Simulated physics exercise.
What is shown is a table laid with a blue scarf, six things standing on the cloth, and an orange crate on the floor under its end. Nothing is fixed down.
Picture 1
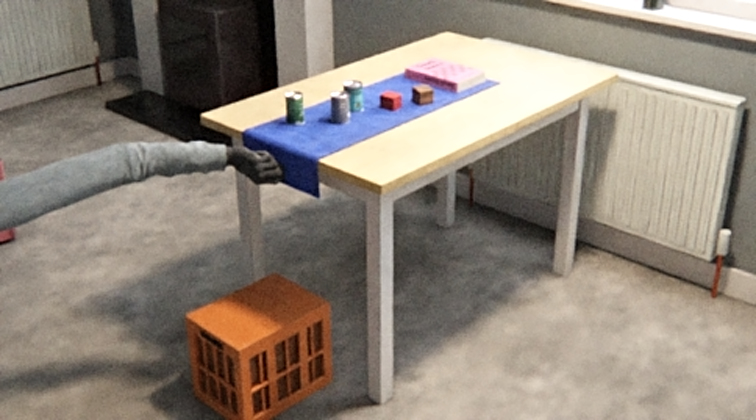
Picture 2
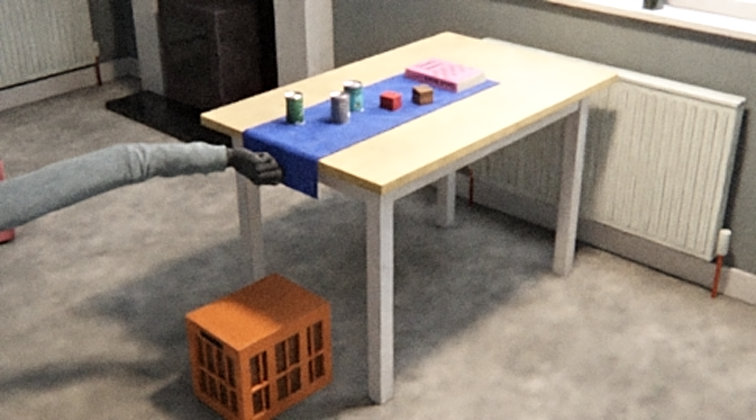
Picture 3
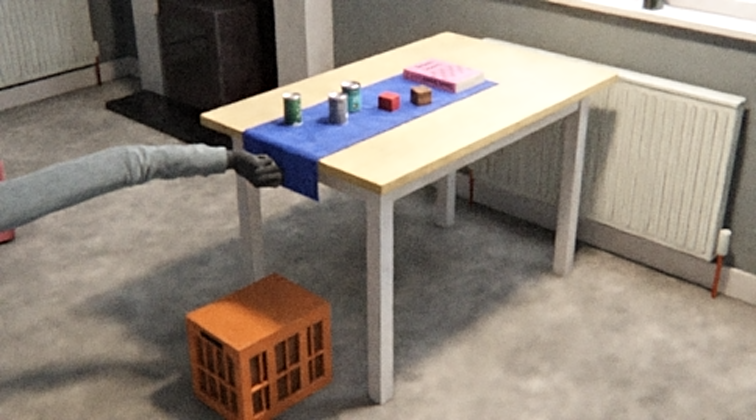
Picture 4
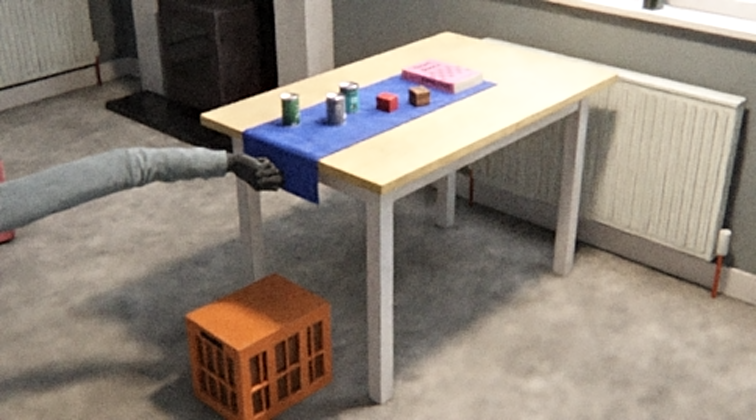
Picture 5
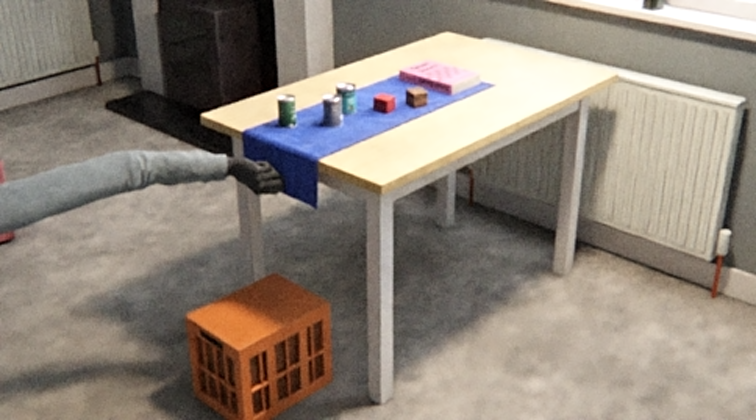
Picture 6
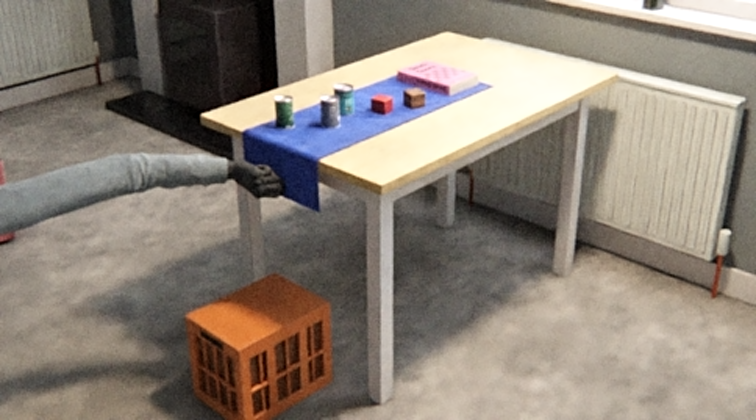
Carpeted room, a dark hand drawing a blue cloth slightly left along a table, cans, cubes and pink item shifting with it.
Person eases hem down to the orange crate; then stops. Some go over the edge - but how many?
I'd say the tally of dropped things is a trio in the end.
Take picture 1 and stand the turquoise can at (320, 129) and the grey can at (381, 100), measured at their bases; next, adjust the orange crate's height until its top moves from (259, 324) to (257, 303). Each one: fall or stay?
Result: Turquoise can gone, grey can still there.
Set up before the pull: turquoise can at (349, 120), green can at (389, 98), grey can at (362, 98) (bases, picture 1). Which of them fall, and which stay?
As for the turquoise can, it tips off; the green can stays where it is; the grey can stays where it is.
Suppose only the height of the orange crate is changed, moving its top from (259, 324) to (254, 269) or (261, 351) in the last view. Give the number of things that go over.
The numbers are 1 and 4.
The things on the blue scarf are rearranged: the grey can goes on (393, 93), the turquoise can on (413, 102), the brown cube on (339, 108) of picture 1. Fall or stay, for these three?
Of these three, the grey can rides it out, the turquoise can rides it out, the brown cube takes a tumble.
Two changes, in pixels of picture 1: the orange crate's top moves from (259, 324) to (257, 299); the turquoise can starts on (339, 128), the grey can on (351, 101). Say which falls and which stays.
The turquoise can? Lost. The grey can? Safe.
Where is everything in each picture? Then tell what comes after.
Hem (319, 198); green can (294, 95); grey can (340, 94); turquoise can (353, 83); red cube (391, 94); brown cube (423, 88); top of the crate (258, 324), in the first frame.
Hem (318, 199); green can (294, 95), in the second frame.
Hem (319, 201); grey can (338, 95), in the third frame.
Hem (319, 204); turquoise can (349, 85); top of the crate (258, 324), in the fourth frame.
Hem (317, 209); red cube (384, 97), in the fifth frame.
Hem (319, 212); green can (284, 98); grey can (330, 98); turquoise can (343, 87); red cube (382, 98); brown cube (415, 91), in the sixth frame.
Soon after, hem near (282, 239); green can gone.
Then, hem near (283, 267); green can and grey can gone.
At rest, hem on the crate; green can, grey can and turquoise can gone. The answer is three.
